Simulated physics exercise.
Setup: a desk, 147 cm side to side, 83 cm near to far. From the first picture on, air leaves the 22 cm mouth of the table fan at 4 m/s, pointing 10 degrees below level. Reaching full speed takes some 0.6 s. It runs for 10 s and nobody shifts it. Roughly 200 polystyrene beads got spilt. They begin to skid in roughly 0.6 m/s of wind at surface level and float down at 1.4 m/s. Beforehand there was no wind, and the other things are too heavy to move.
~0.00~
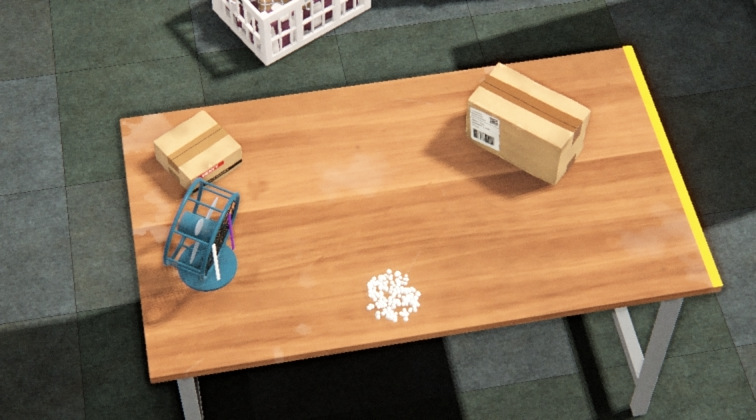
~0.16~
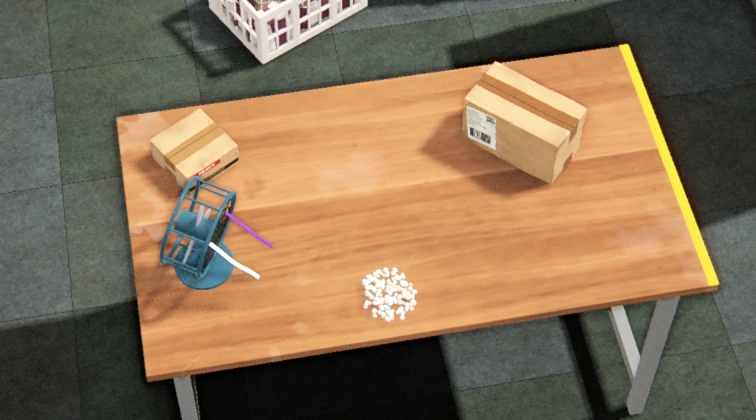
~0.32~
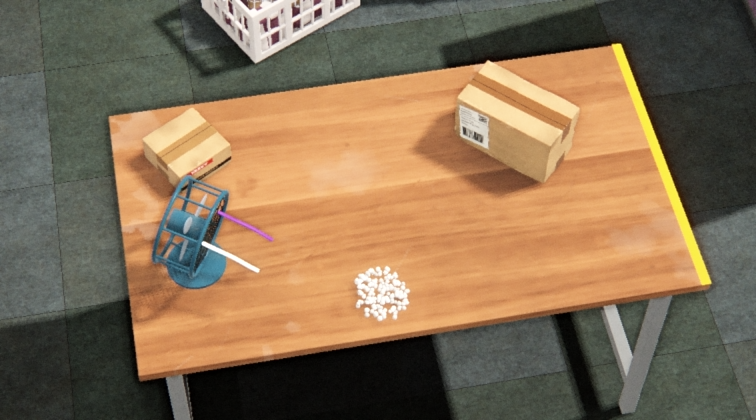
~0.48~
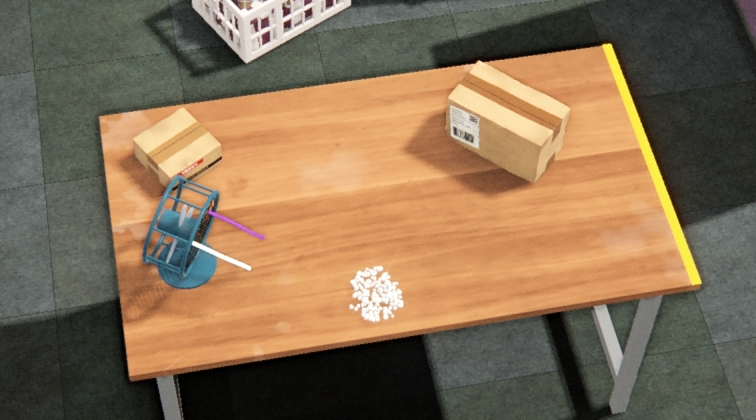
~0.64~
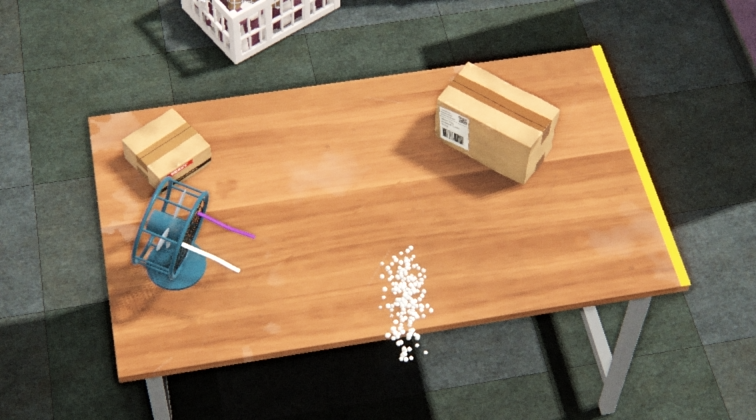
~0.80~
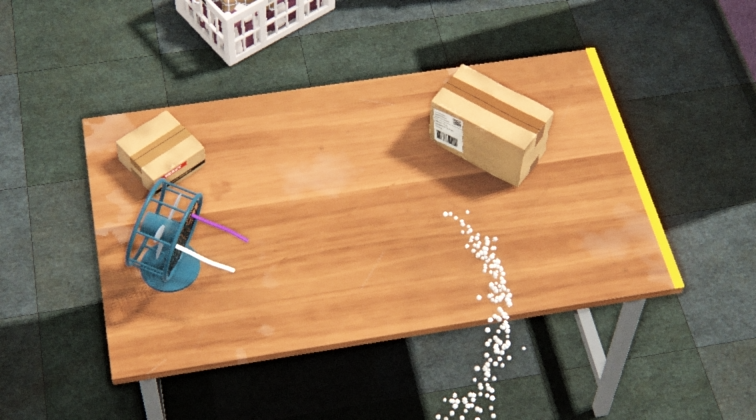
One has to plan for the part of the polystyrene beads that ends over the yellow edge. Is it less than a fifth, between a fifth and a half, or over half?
Once it stops, one fifth to one half are across the yellow edge.
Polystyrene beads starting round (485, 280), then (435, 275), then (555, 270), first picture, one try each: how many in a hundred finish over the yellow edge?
About 80, 70 and 80 in a hundred, in that order.
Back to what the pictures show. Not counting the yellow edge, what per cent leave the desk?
Roughly 60 per cent.
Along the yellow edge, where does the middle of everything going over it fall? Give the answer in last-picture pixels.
At roughly pixel (657, 214).
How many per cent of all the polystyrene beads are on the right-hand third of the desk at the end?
Something close to 2 % ends up there.
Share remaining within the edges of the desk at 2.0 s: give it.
Close to 15 in a hundred are still there at that time.
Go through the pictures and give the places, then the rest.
In the first frame, the middle of the polystyrene beads is near (390, 293), none has stirred yet and the mouth of the table fan is at (202, 229).
In the second frame, the middle of the polystyrene beads is near (390, 294), none has stirred yet and the yellow edge is centred on (671, 158).
In the third frame, the middle of the polystyrene beads is near (383, 293), none has stirred yet, the top of a box is at (519, 102) and the top of a box is at (186, 141).
In the fourth frame, the middle of the polystyrene beads is near (374, 294), the farthest in sight from the table fan is at (401, 306) and about 15 % have left their places.
In the fifth frame, the middle of the polystyrene beads is near (407, 298), the farthest in sight from the table fan is at (431, 311) and all have left their places.
In the sixth frame, the middle of the polystyrene beads is near (495, 278), the farthest in sight from the table fan is at (505, 347) and all have left their places.
After 2.0 s, 14 % are on the move or not yet settled, 22 % are over the yellow edge.
After 3.2 s, 6 % are on the move or not yet settled, 30 % are over the yellow edge.
After 5.5 s, 2 % are on the move or not yet settled, 33 % are over the yellow edge.
After 10.0 s, at the end, 33 % are over the yellow edge.
